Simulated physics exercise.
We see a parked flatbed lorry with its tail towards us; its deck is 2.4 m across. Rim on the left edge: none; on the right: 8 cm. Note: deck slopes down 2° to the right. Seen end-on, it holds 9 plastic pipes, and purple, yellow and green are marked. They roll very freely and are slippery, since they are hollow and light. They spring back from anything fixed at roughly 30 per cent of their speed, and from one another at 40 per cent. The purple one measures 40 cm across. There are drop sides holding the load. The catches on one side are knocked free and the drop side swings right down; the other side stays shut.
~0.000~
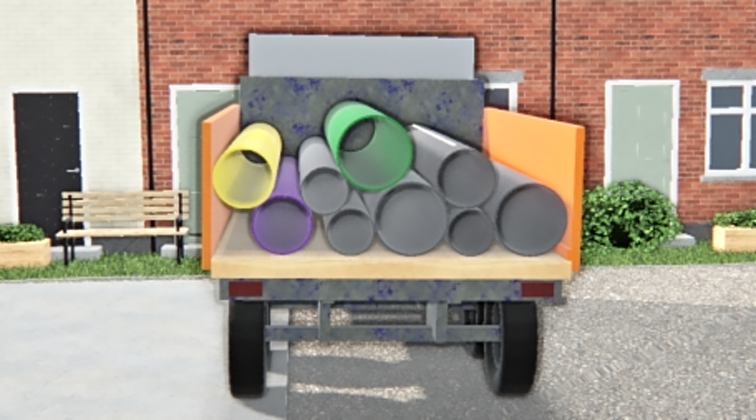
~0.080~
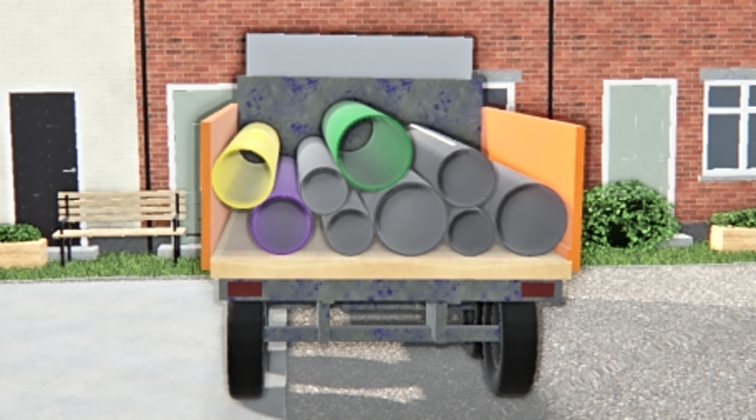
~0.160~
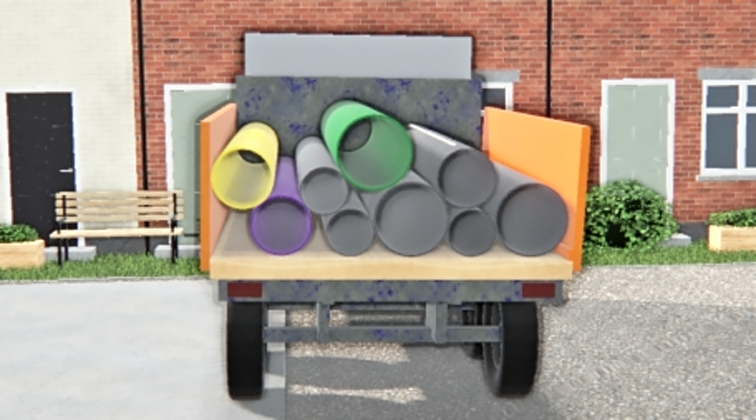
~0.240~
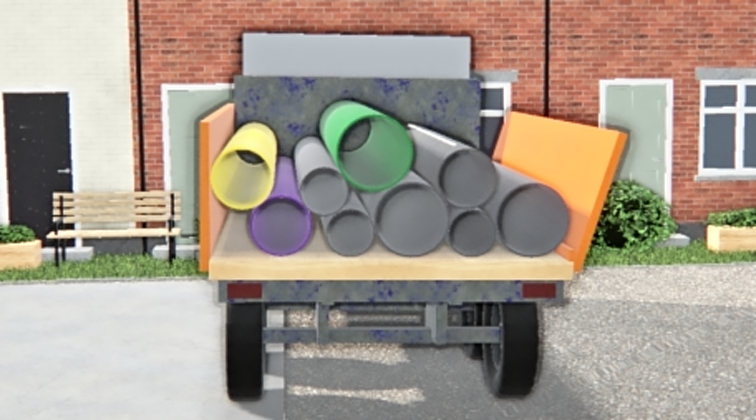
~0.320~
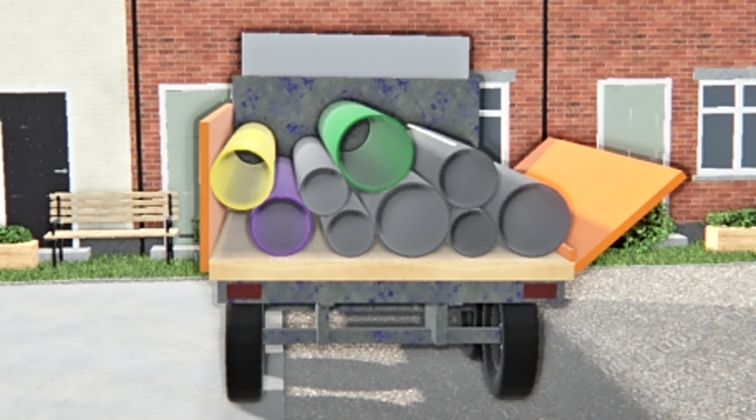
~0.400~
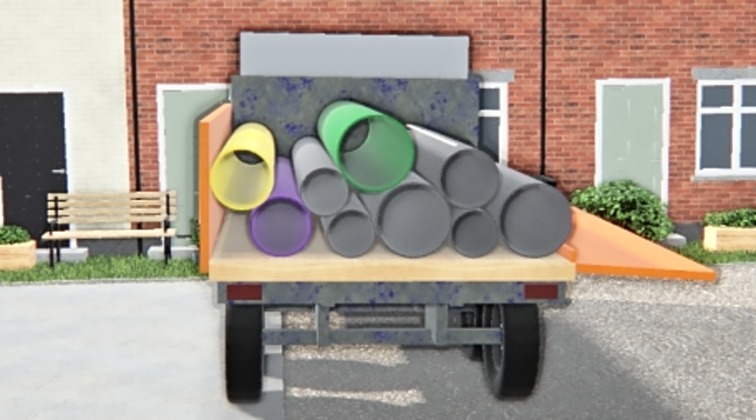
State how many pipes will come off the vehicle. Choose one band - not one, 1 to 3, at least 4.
Band: Not one.
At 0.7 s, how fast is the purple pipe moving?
Close to 0.0 m/s then.
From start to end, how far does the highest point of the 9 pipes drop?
It sits roughly 0 cm lower at the end.
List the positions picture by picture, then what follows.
The first picture shows purple (282, 226), yellow (244, 178), green (375, 153); sides still shut; the deck slopes 2° down to the right; 5 of the 9 make up the bottom layer.
The second picture shows purple (281, 226), yellow (243, 178), green (374, 153); both sides upright.
The third picture shows purple (281, 226), yellow (243, 178), green (374, 153); sides still shut.
The fourth picture shows purple (281, 227), yellow (242, 178), green (375, 153); right board out by 15°, tip at (620, 139).
The fifth picture shows purple (281, 227), yellow (242, 179), green (375, 153); right board out by 50°, tip at (679, 178).
The sixth picture shows purple (281, 227), yellow (242, 179), green (376, 154); right board out by 95°, tip at (709, 276).
Then, 0.7 s in, purple is on the deck, 45 cm from the left edge; yellow is up on others, 20 cm from the left edge; green is up on others, 105 cm from the left edge; 0 gone from the deck.
In the end (1.1 s), purple is on the deck, 45 cm from the left edge; yellow is up on others, 20 cm from the left edge; green is up on others, 105 cm from the left edge; 0 gone from the deck.
